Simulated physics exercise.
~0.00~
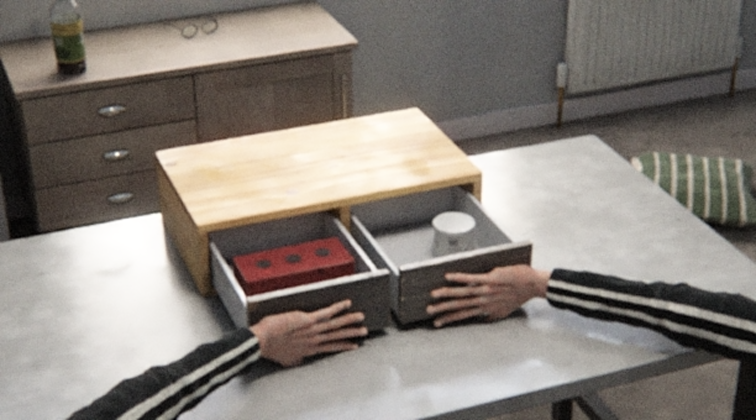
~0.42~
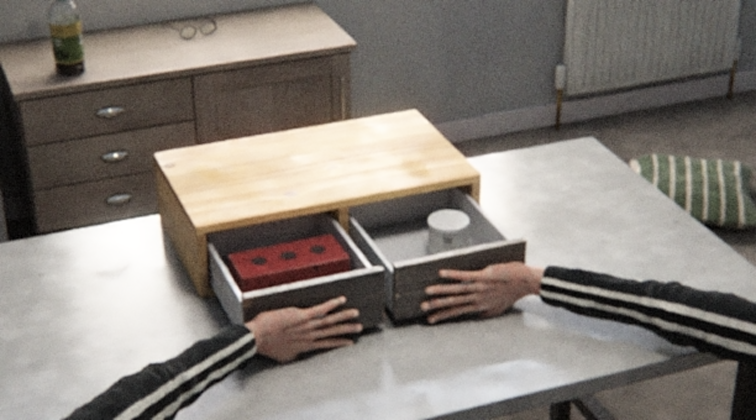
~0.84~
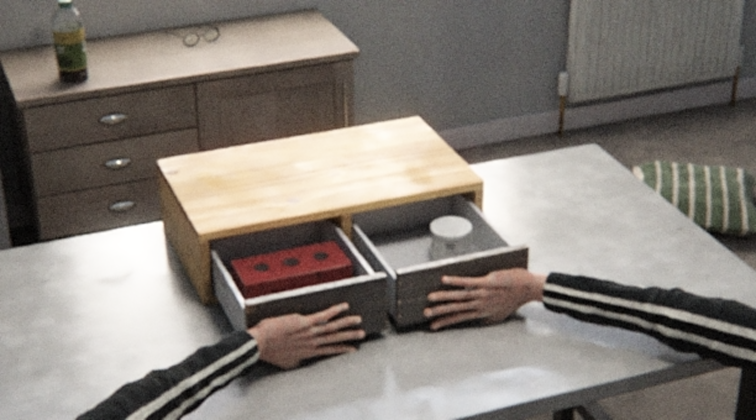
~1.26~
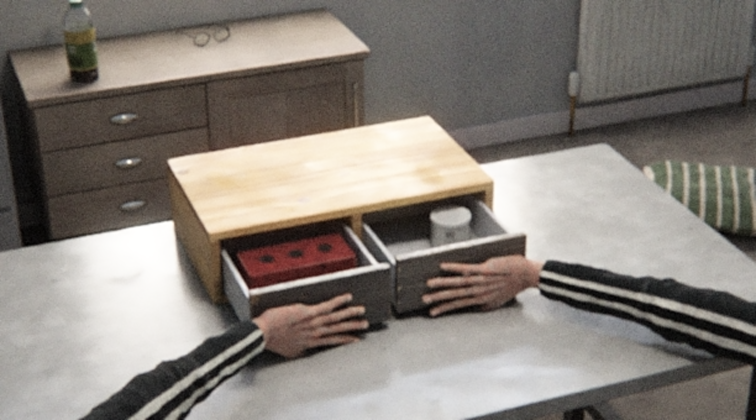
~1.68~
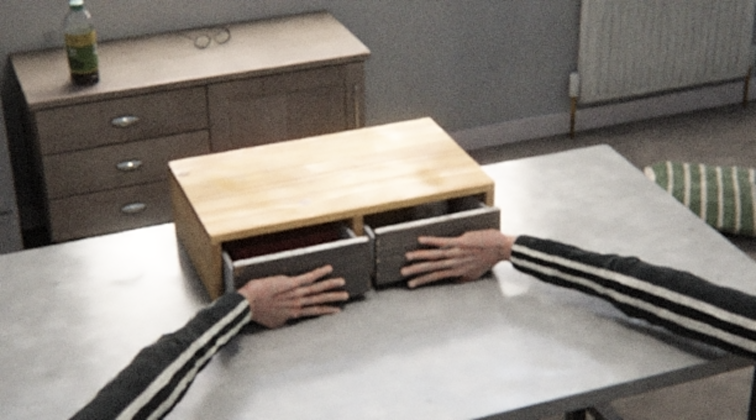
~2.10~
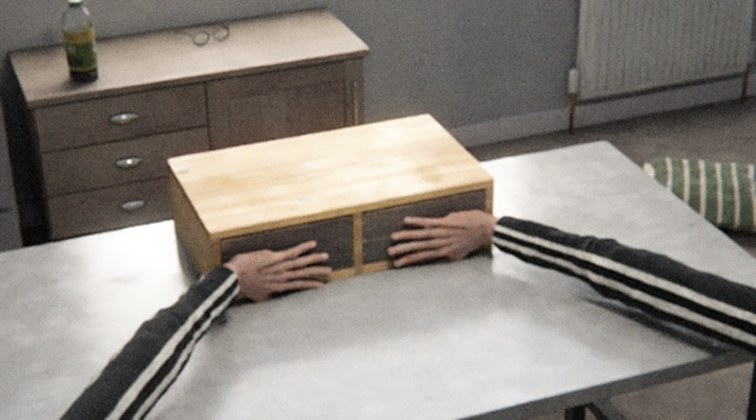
The video shows a low wooden cabinet on a table with two open drawers, a red brick in the left one and a white pot in the right. Two hands resting on the drawer fronts push both inward together until they are fully closed, hiding the brick and pot.
